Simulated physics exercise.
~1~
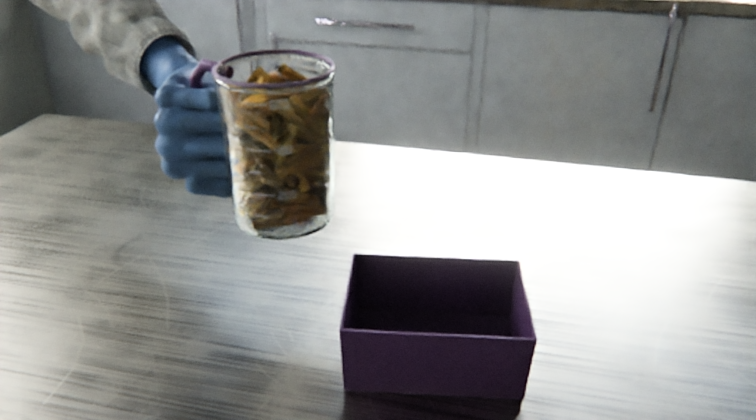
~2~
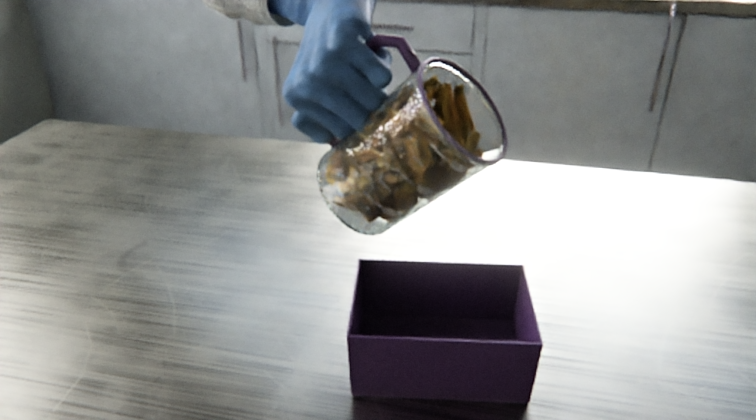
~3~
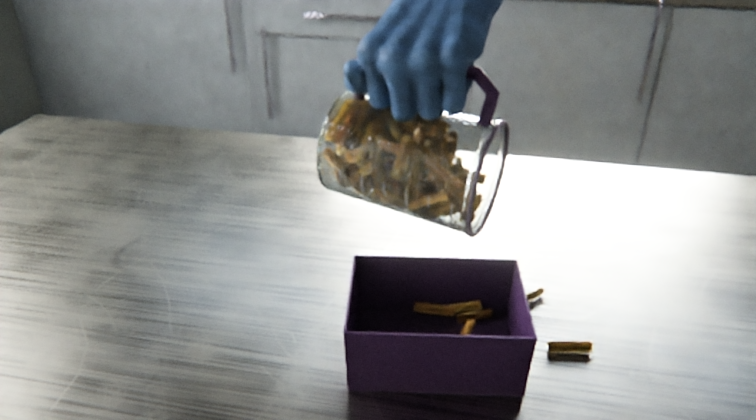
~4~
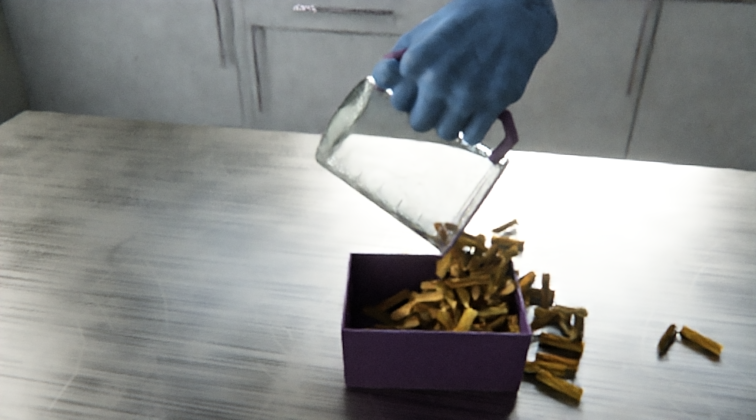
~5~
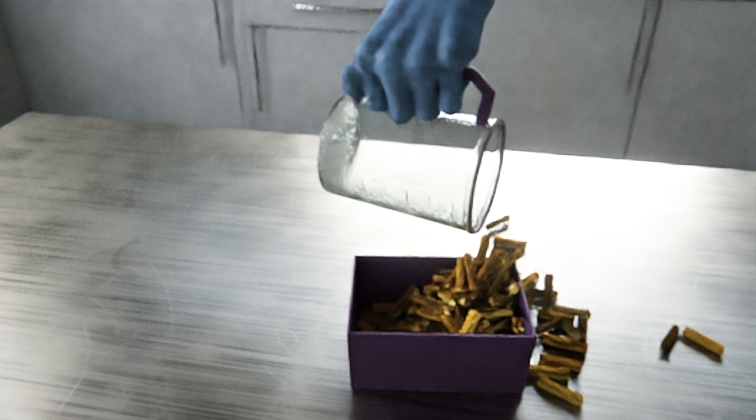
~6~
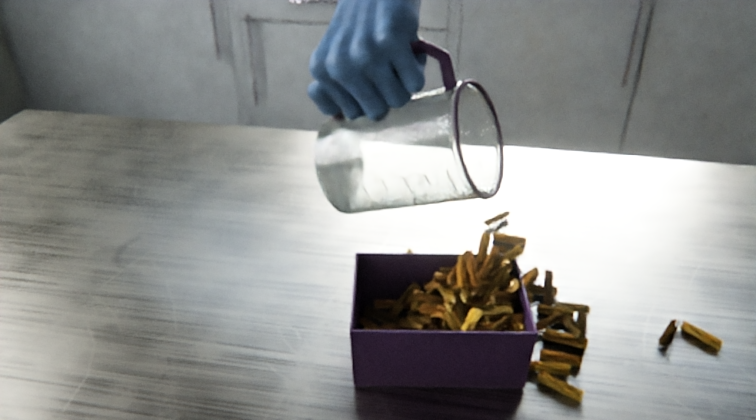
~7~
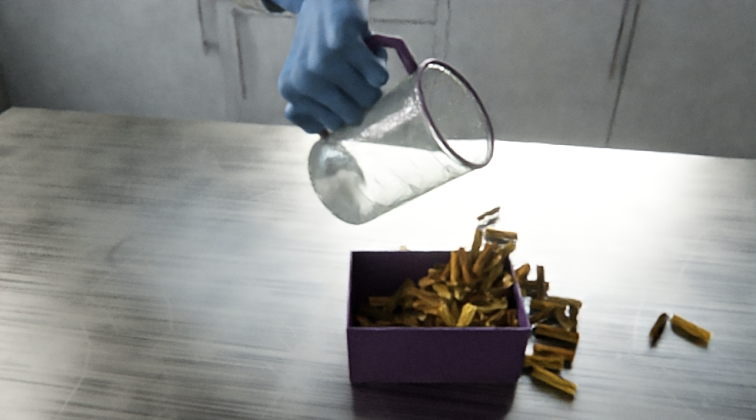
A blue-gloved hand tipped a clear jug of short brownish pasta pieces over a purple box, emptying it until the pieces heaped up inside and some spilled onto the table at the right, then turned the empty jug partway back and held it there.
